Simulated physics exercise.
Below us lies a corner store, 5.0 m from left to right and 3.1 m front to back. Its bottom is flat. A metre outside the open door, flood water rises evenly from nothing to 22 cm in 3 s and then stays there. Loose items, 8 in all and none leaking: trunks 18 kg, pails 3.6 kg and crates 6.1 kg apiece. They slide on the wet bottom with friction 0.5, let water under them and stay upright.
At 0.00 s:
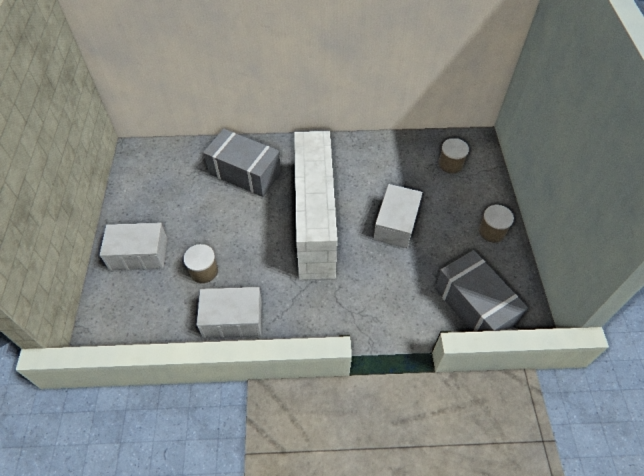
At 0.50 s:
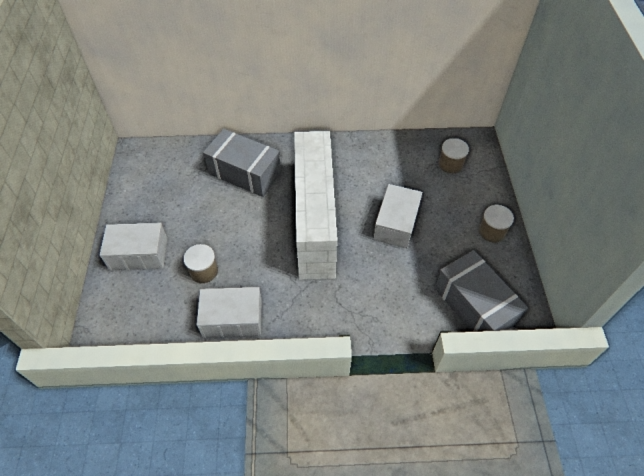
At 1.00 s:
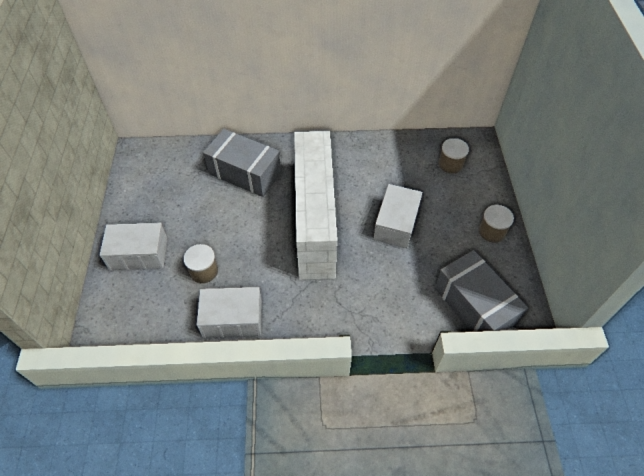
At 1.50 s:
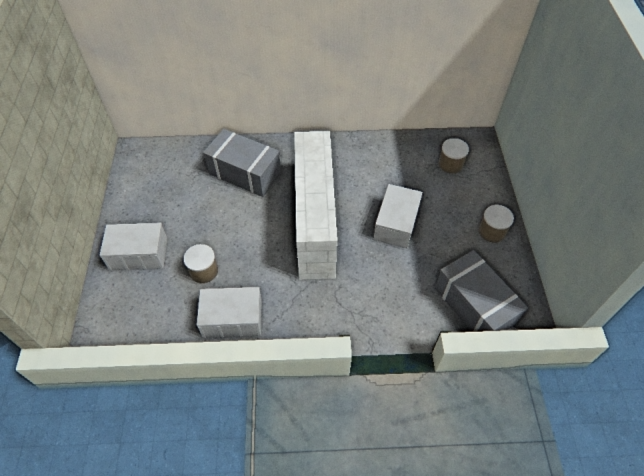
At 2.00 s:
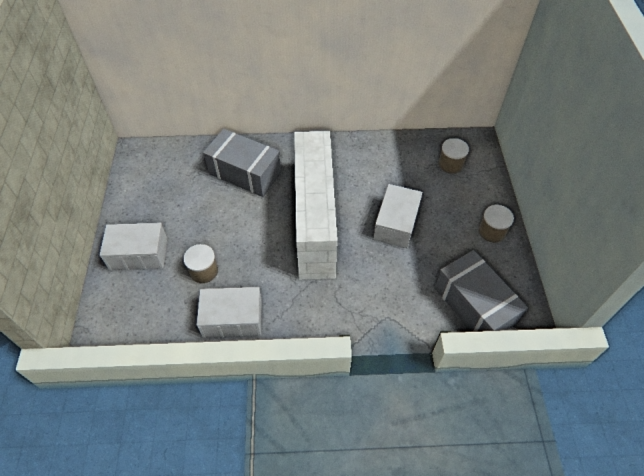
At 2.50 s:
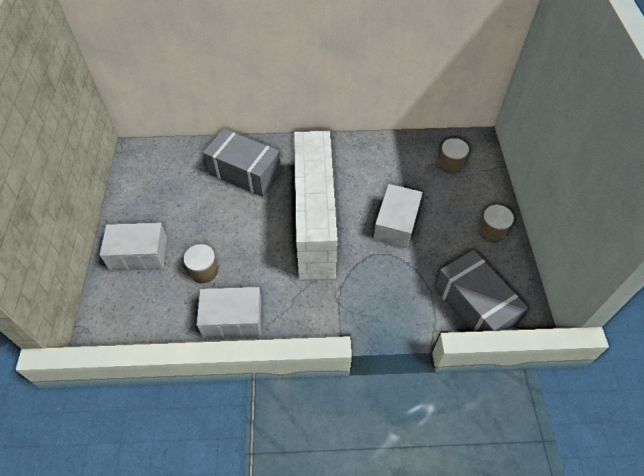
At first, pale blocks, dark banded trunks and small round pails stand on the dry grey floor of a walled room, while shallow water lies outside. The water deepens to blue and covers the paved path up to the doorway, then spreads through the opening in a rounded patch, while the objects stay still.
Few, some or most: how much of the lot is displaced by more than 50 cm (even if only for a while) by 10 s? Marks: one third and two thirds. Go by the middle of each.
That comes to one to two thirds.
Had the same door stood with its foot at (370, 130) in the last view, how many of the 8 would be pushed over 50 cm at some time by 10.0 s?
In that case 4 of them.
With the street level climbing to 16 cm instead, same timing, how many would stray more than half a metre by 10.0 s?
In that case 3 of them.
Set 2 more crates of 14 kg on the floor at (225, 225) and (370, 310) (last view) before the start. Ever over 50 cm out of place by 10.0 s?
In turn: Short of it, over.
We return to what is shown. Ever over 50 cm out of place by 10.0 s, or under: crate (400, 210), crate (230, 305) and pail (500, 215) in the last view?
In turn: Over, under, more.
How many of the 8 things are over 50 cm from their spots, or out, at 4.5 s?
I count 1.
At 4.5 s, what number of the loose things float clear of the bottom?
0 of them.
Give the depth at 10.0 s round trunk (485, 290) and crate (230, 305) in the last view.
Roughly 10 and 4 cm.
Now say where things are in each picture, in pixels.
In the first frame, a trunk at (483, 288), on the bottom; a pail at (499, 216) rests on the ground; 0.0 m2 under water; 0 of 8 have shifted.
In the second frame, a trunk at (483, 288), on the bottom; a pail at (499, 216) rests on the ground; 0.0 m2 under water; 0 of 8 have shifted.
In the third frame, a trunk at (483, 288) rests on the ground; a pail at (499, 216) rests on the ground; water covers 0.0 m2; 0 of 8 have shifted.
In the fourth frame, a trunk at (483, 288), on the bottom; a pail at (499, 216), on the bottom; water covers 0.0 m2; 0 of 8 have shifted.
In the fifth frame, a trunk at (483, 288) rests on the ground; a pail at (499, 216), on the bottom; 0.2 m2 under water; 0 of 8 have shifted.
In the sixth frame, a trunk at (483, 288), on the bottom; a pail at (499, 216), on the bottom; 0.9 m2 under water; 0 of 8 have shifted.
After 3.5 s 0 of 8 are over 50 cm from their spots; 0 afloat.
After 4.5 s 1 of 8 are over 50 cm from their spots; 0 afloat.
After 7.0 s 2 of 8 are over 50 cm from their spots; 2 afloat.
After 10.0 s 3 of 8 are over 50 cm from their spots, and 3 have been at some point; 6 afloat.
